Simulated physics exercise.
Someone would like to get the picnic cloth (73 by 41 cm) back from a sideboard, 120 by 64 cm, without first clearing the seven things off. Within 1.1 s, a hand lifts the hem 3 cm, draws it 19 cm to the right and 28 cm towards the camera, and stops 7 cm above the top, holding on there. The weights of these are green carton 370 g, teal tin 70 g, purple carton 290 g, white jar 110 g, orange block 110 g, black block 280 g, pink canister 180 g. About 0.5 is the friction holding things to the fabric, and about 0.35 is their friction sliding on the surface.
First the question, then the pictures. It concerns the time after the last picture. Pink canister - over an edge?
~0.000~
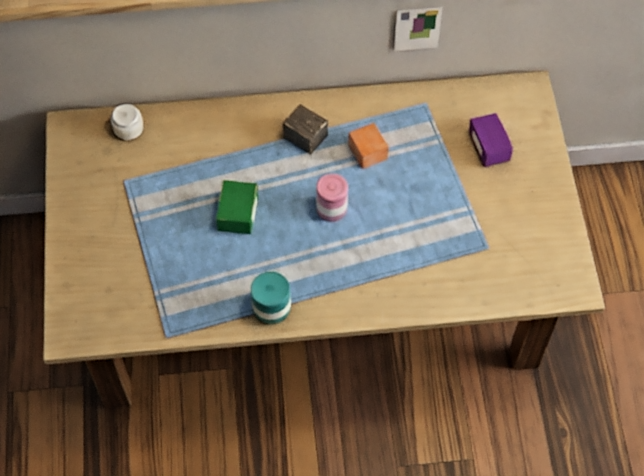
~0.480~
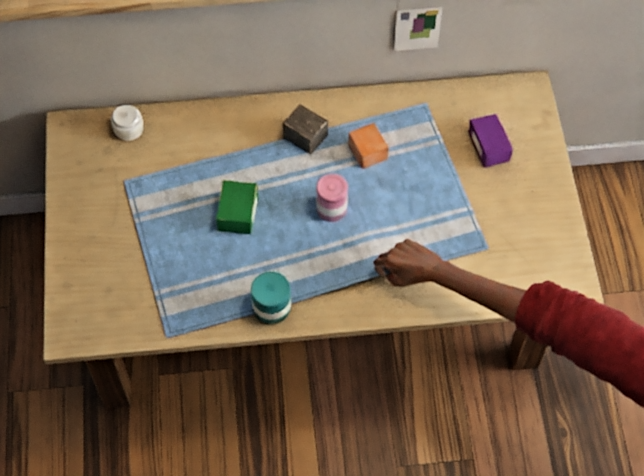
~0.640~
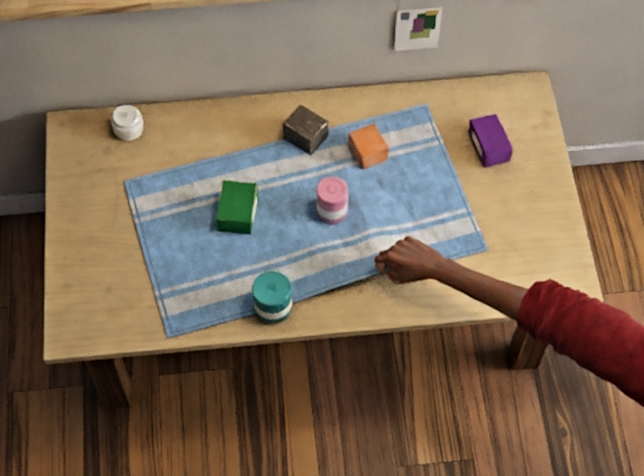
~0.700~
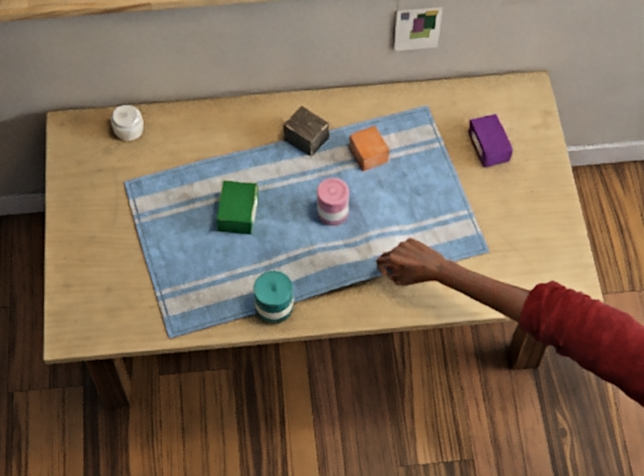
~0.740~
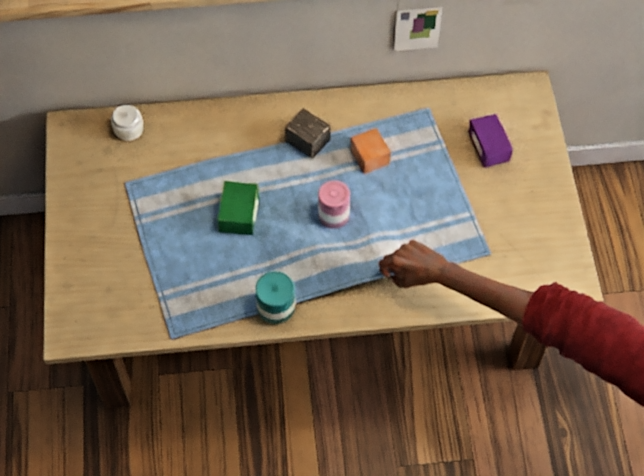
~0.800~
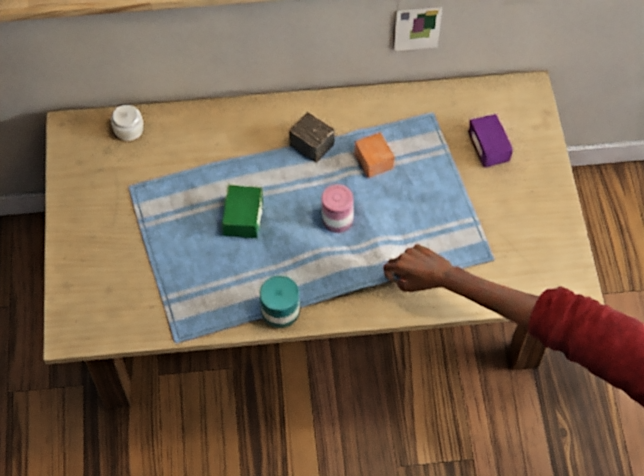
Yes.
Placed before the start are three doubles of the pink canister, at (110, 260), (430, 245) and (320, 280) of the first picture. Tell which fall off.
Going through the three spots as listed: Holds its spot, ends up off the top and ends up off the top.
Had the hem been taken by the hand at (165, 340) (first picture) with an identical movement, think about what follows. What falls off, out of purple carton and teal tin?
Outcome - purple carton is on top, teal tin is not on top.
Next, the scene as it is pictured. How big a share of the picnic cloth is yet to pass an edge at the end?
Roughly 35% of it.
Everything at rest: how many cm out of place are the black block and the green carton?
The black block moves 40 cm and the green carton ends up over the edge.
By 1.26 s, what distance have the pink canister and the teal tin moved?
About: Pink canister 25 cm, teal tin over the edge.
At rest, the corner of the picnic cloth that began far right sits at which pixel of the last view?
(523, 201), roughly.
By 1.0 s, 95 % of the picnic cloth is still over the top; pink canister 12 cm off its start, orange block 12 cm off its start, black block 12 cm off its start.
By 1.3 s, 75 % of the picnic cloth is still over the top; pink canister 23 cm off its start, teal tin over the edge, black block 23 cm off its start.
By 1.5 s, 55 % of the picnic cloth is still over the top; pink canister 33 cm off its start at (429, 292), green carton 32 cm off its start at (328, 305), black block 32 cm off its start at (394, 217).
By 1.7 s, 50 % of the picnic cloth is still over the top; pink canister 37 cm off its start, green carton 36 cm off its start, black block 35 cm off its start.
By 3.3 s, 35 % of the picnic cloth is still over the top; pink canister over the edge, green carton over the edge, black block 40 cm off its start at (411, 247), orange block 37 cm off its start at (475, 255).
